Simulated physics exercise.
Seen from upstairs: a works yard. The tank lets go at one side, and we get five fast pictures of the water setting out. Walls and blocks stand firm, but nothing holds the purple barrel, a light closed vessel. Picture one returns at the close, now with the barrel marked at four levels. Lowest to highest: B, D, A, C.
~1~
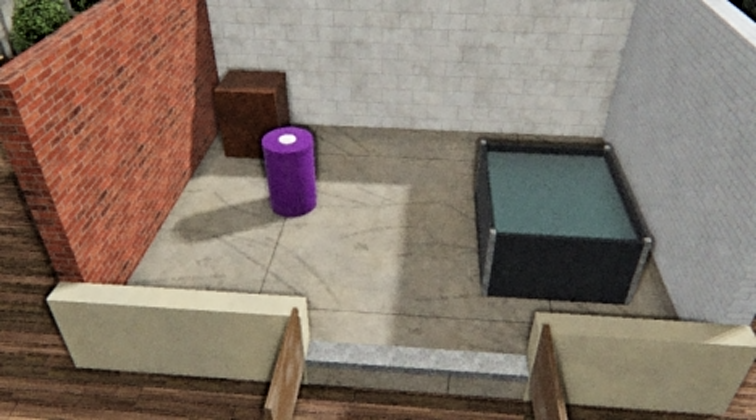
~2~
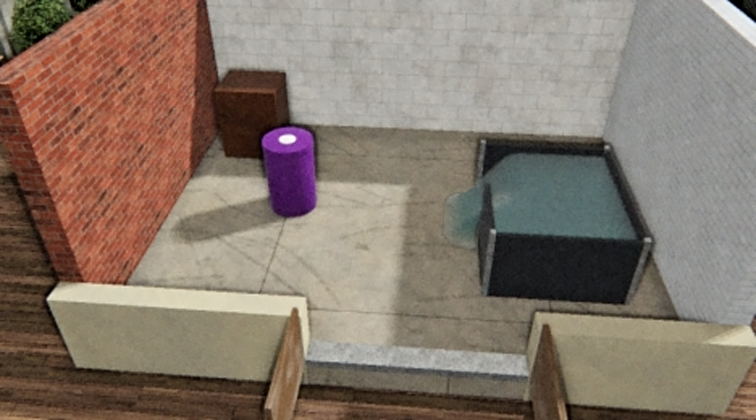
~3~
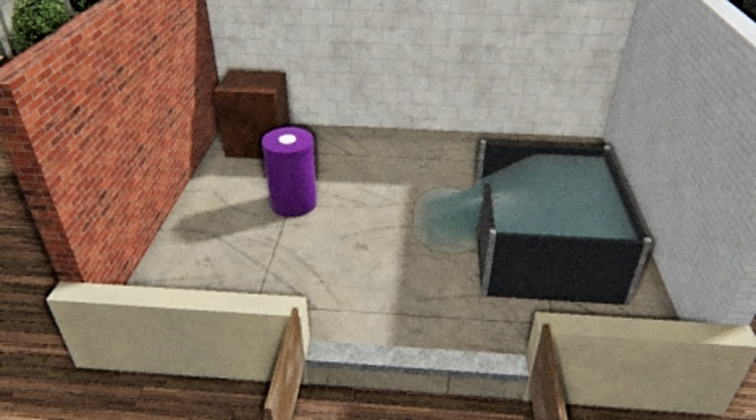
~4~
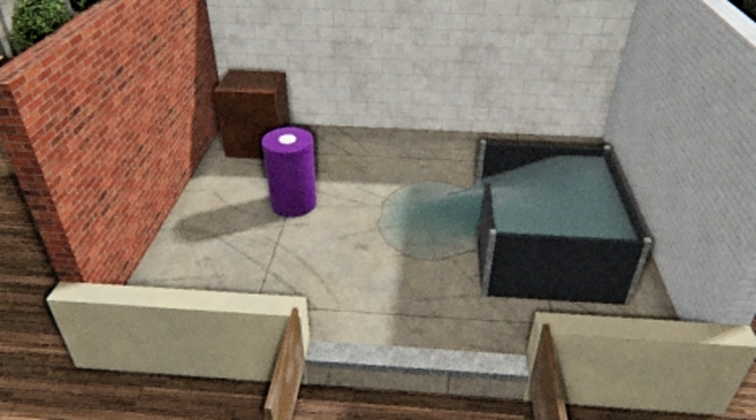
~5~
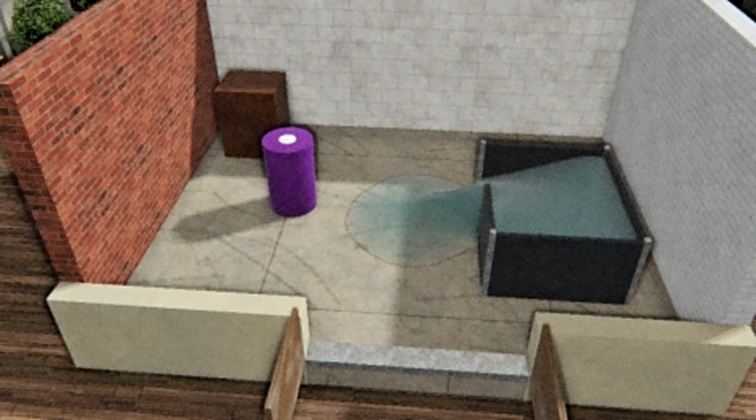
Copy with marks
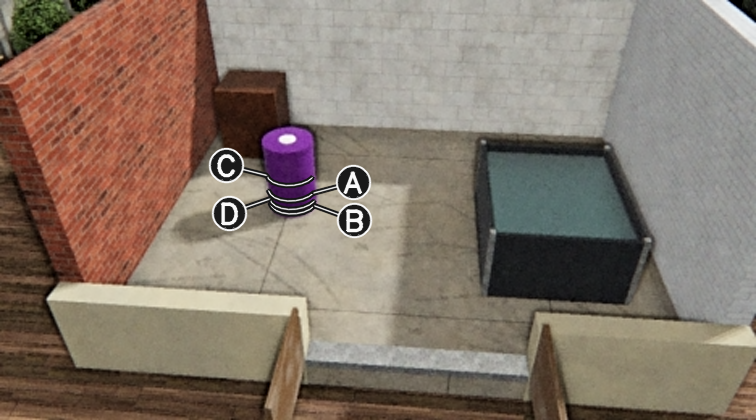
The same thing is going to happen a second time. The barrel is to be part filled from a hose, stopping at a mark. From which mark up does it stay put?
Mark C just does it.
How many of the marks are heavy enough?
One.
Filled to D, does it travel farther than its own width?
Yes, it does.
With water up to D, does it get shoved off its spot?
Yes, it does.
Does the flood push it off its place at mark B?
Yes, it does.
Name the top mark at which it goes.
A it is.
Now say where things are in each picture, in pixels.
The first frame shows lid of the purple barrel at (288, 139); tank full, its middle at (554, 193); open gate at (419, 309).
In the second frame, 2 % of the ground under water, its edge towards the barrel at (450, 208).
In the third frame, 4 % of the ground under water, its edge towards the barrel at (424, 205).
In the fourth frame, 7 % of the ground under water, its edge towards the barrel at (392, 210).
The fifth frame shows lid of the purple barrel at (288, 139); 10 % of the ground under water, its edge towards the barrel at (353, 218).
In white, A at (287, 200); B at (289, 213); C at (286, 185); D at (288, 209); from the bottom up B, D, A, C.
With A, it is pushed about half its own width away.
With B, it is pushed about twice its own width away.
With C, it does not move.
With D, it is pushed about 3 times its own width away.
